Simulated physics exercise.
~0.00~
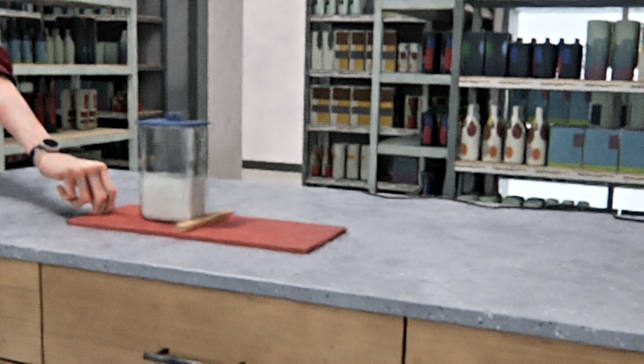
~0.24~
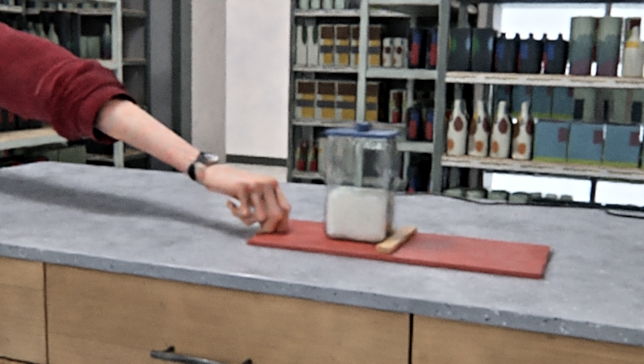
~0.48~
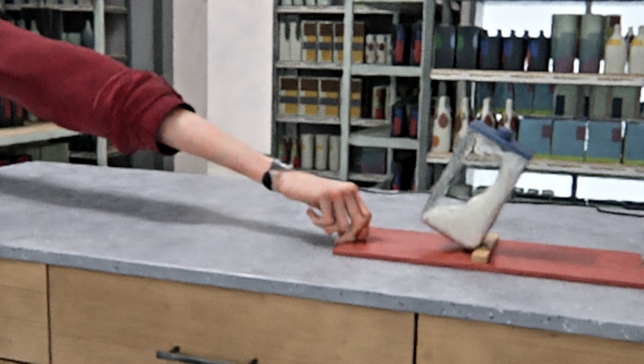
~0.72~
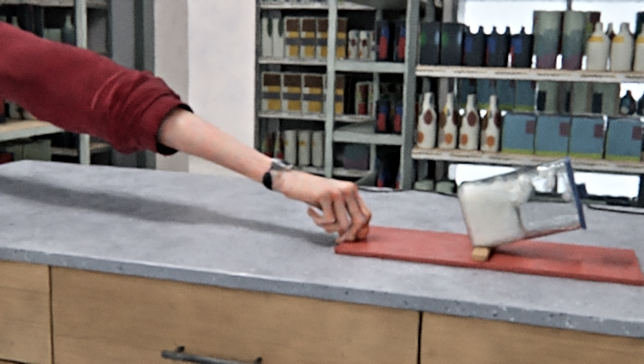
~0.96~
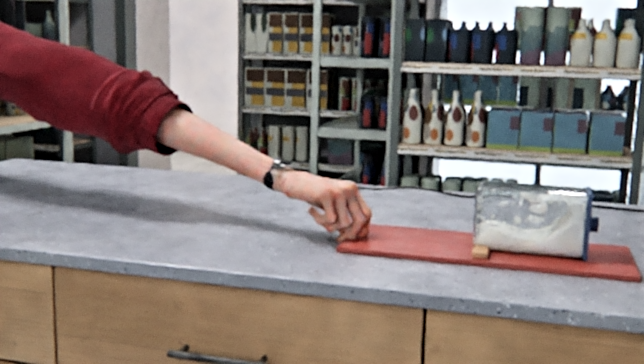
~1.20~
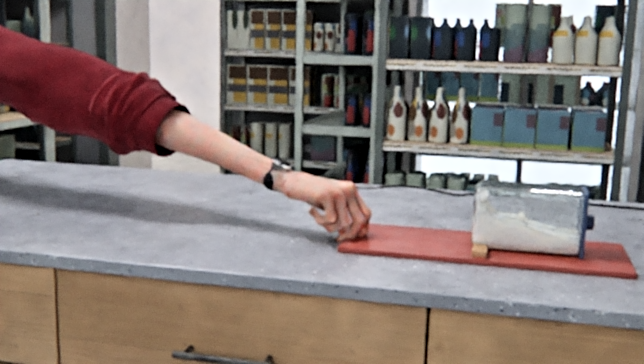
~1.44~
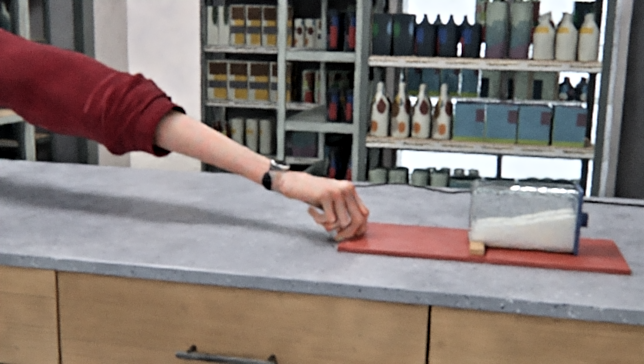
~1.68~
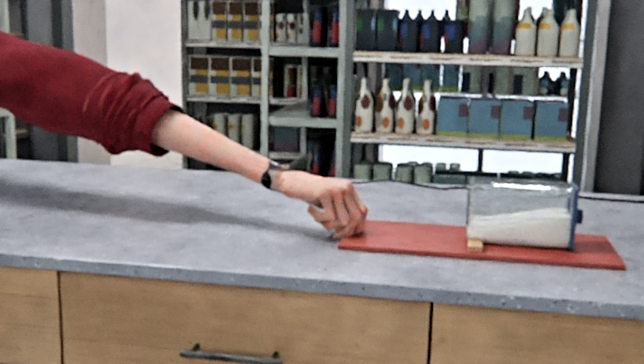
A red board carrying a clear, closed canister of white liquid slid right along a gray counter beside a person's hand, then stopped, and the canister tipped over the small wooden strip at its base and ended up lying on its side on the board.
